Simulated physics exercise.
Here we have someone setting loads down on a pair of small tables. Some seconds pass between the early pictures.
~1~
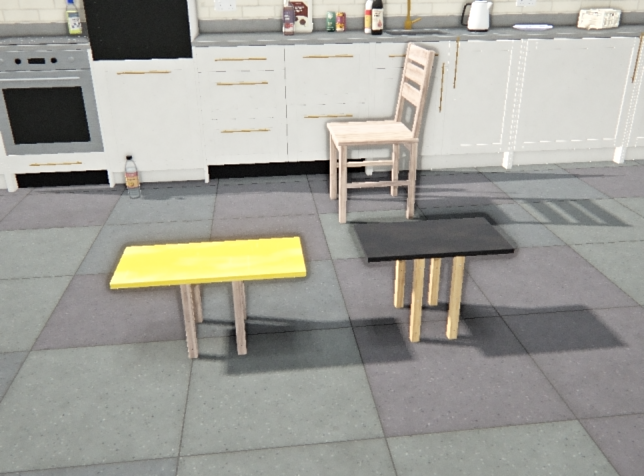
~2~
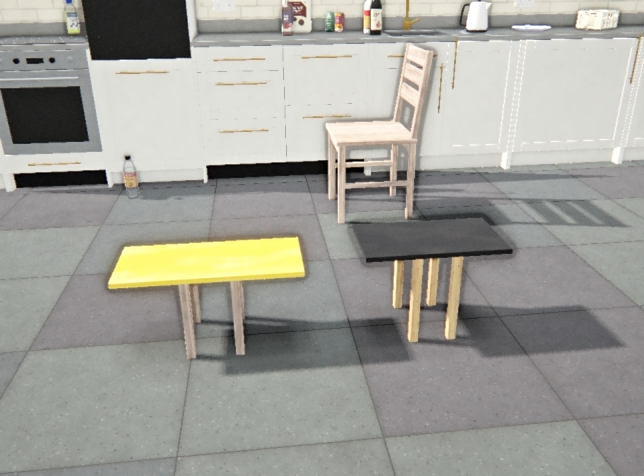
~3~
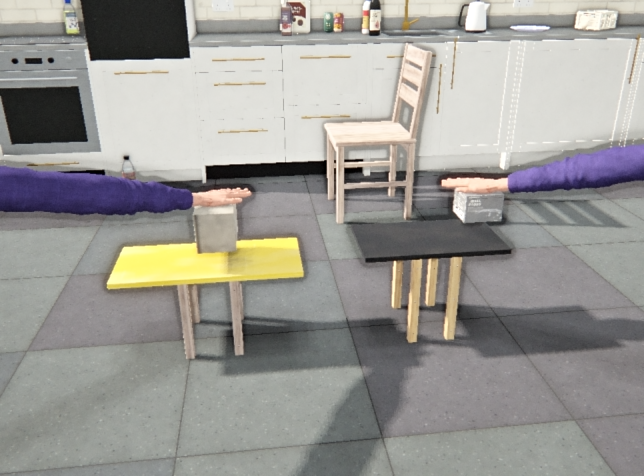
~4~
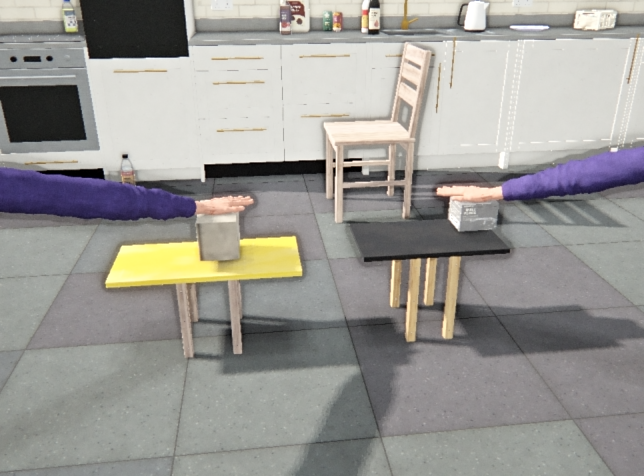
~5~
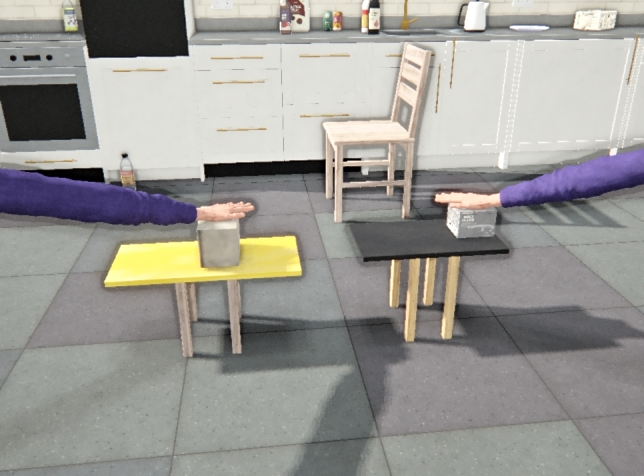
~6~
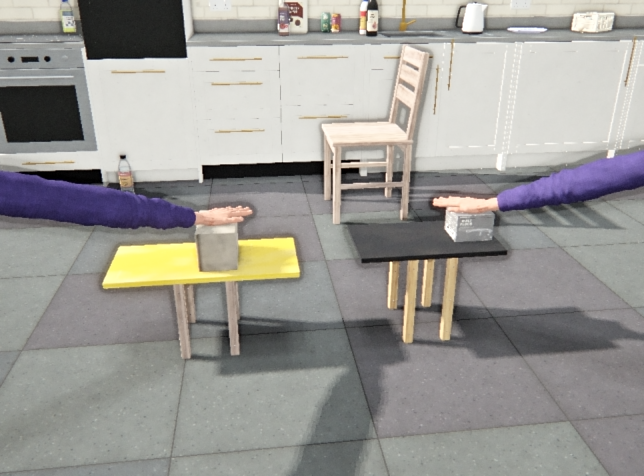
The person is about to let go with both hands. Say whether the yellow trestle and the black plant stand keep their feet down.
The yellow trestle holds firm, the black plant stand holds firm.
Then, 0.28 s on from there, yellow trestle at rest near (206, 261); black plant stand at rest near (424, 240).
In the end, the yellow trestle stays flat on its feet, near (206, 261); the black plant stand stays flat on its feet, near (424, 240).
